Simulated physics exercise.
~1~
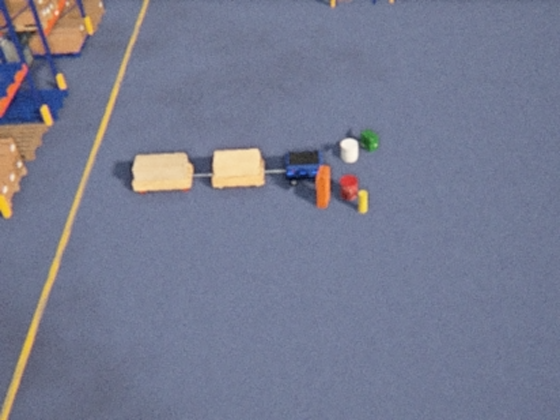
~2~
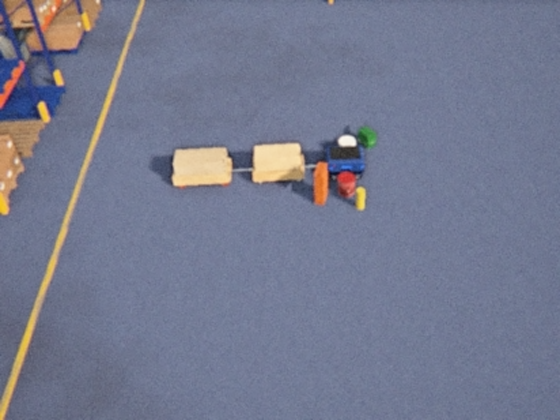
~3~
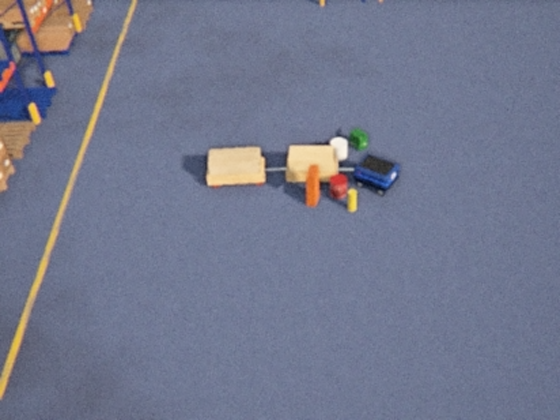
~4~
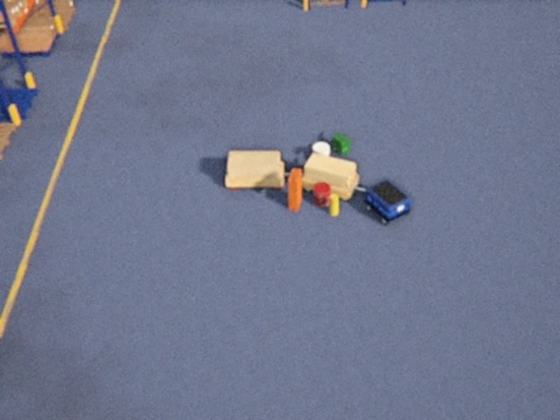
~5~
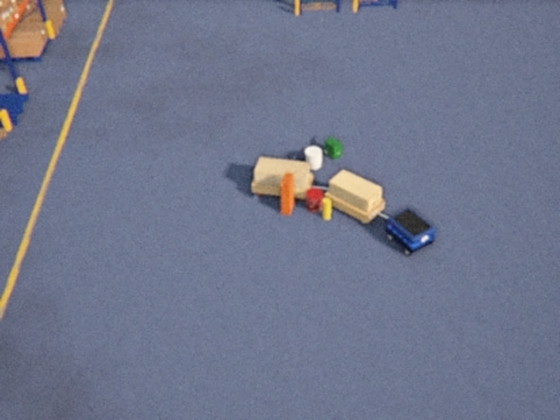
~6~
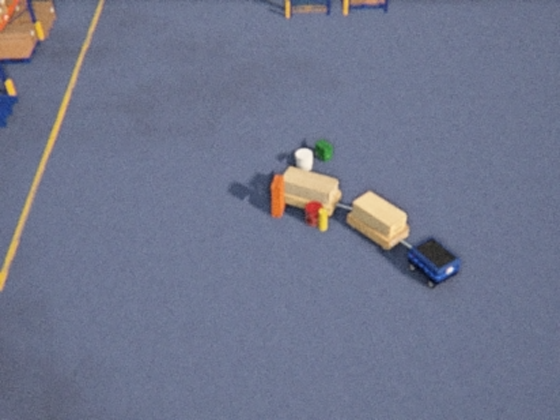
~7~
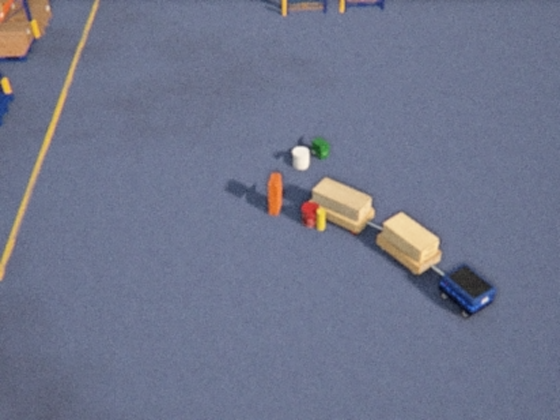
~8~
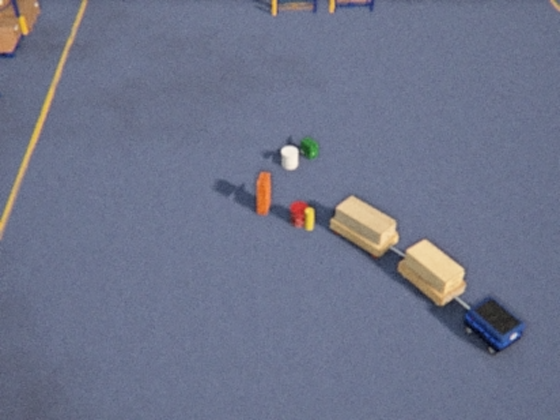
A blue tug pulls two loaded carts between small objects, nudging the red and yellow ones, and heads lower right.
